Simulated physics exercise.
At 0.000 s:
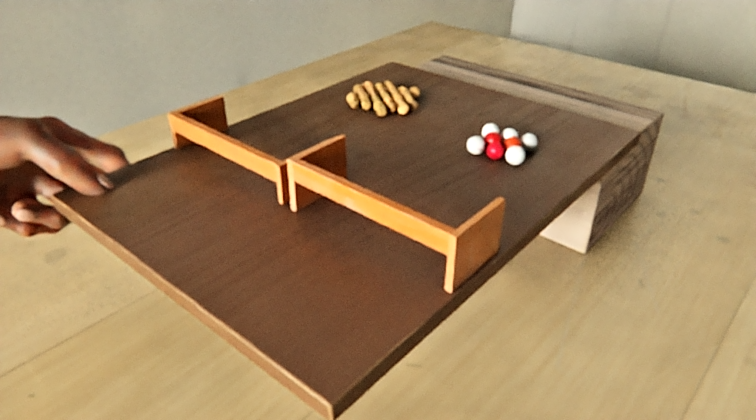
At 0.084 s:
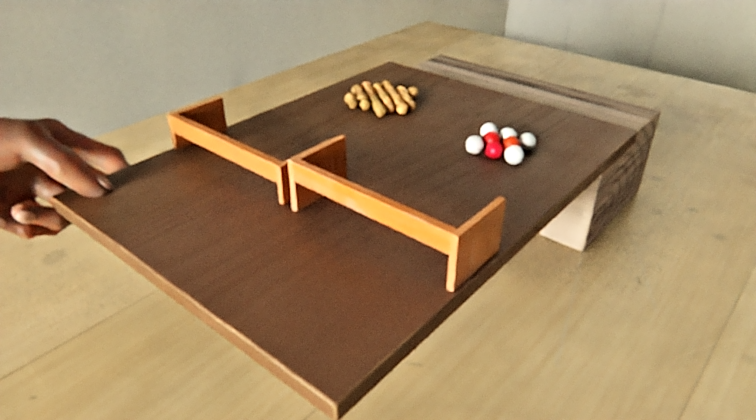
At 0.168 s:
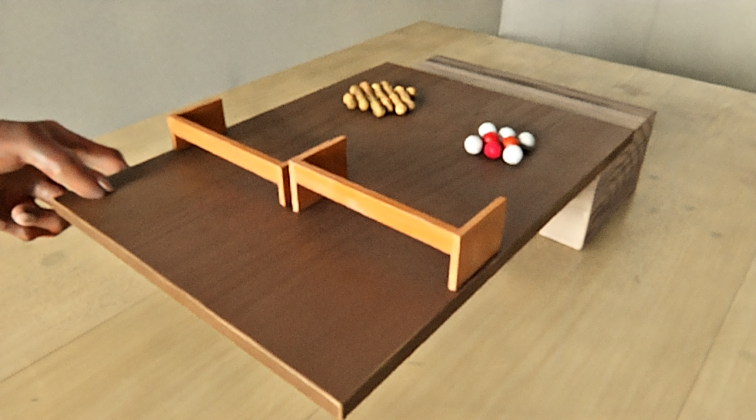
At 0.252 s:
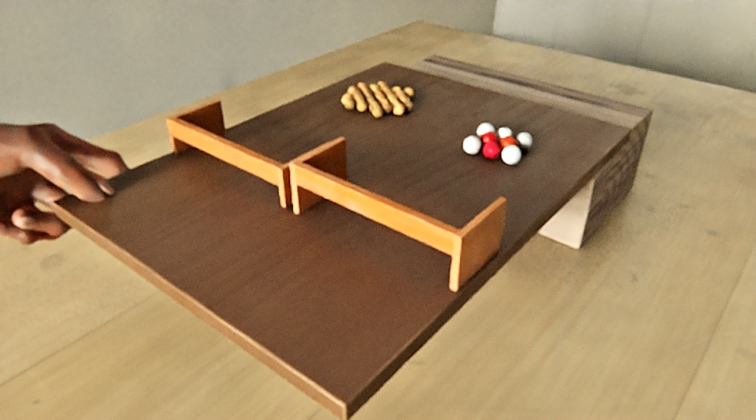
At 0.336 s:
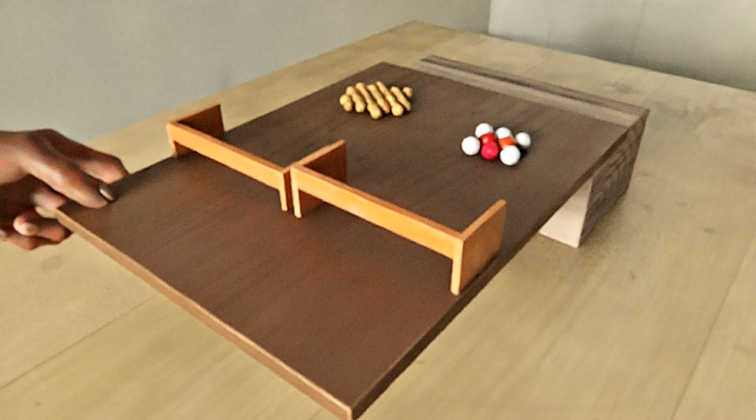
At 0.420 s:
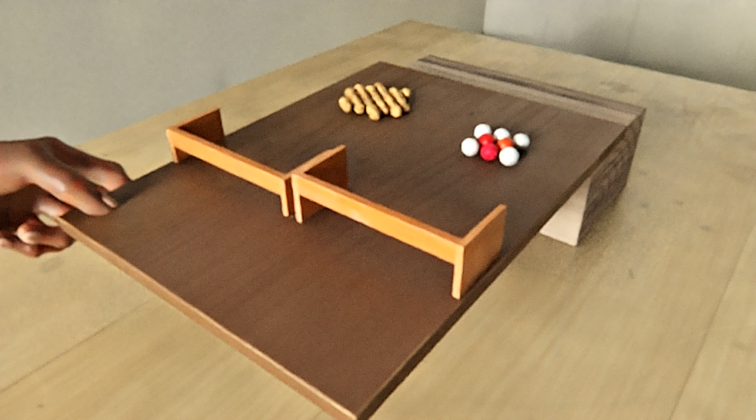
A hand slightly lowers one end of a brown board holding beads and orange gates.
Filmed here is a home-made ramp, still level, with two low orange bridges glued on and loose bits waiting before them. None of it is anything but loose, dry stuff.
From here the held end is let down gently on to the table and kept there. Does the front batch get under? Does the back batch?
In the end the front batch is going to go free, the back batch is going to go free.
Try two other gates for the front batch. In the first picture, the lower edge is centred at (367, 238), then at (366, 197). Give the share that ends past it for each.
About 0 % and 100 %.
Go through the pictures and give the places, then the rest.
In the first picture, held end of the board near (331, 389), level; block near (504, 140), about a quarter as high as the board is long; front batch near (512, 146), a few round plastic beads; back batch near (385, 97), some round wooden beads; front gate near (367, 203), its slot higher than a piece; back gate near (224, 145), its slot higher than a piece.
In the second picture, held end of the board near (335, 389), level; back batch near (383, 97).
In the third picture, held end of the board near (340, 388), level; front batch near (510, 145).
In the fourth picture, held end of the board near (344, 389), level; back batch near (380, 98).
In the fifth picture, held end of the board near (348, 393), down by 1°; front batch near (488, 141).
In the sixth picture, held end of the board near (353, 400), down by 2°; block near (492, 137); front batch near (486, 142), not moving; back batch near (377, 100), not moving; front gate near (373, 215); back gate near (225, 159).
After 0.69 s, board sloping at 7°; front batch where it was; back batch where it was.
After 1.04 s, board sloping at 14°; front batch on its way down; back batch on its way down.
After 1.41 s, board resting at 17°; front batch the whole lot past its gate; back batch the whole lot past its gate.
In the end (2.9 s), board resting at 17°; front batch the whole lot past its gate; back batch the whole lot past its gate.
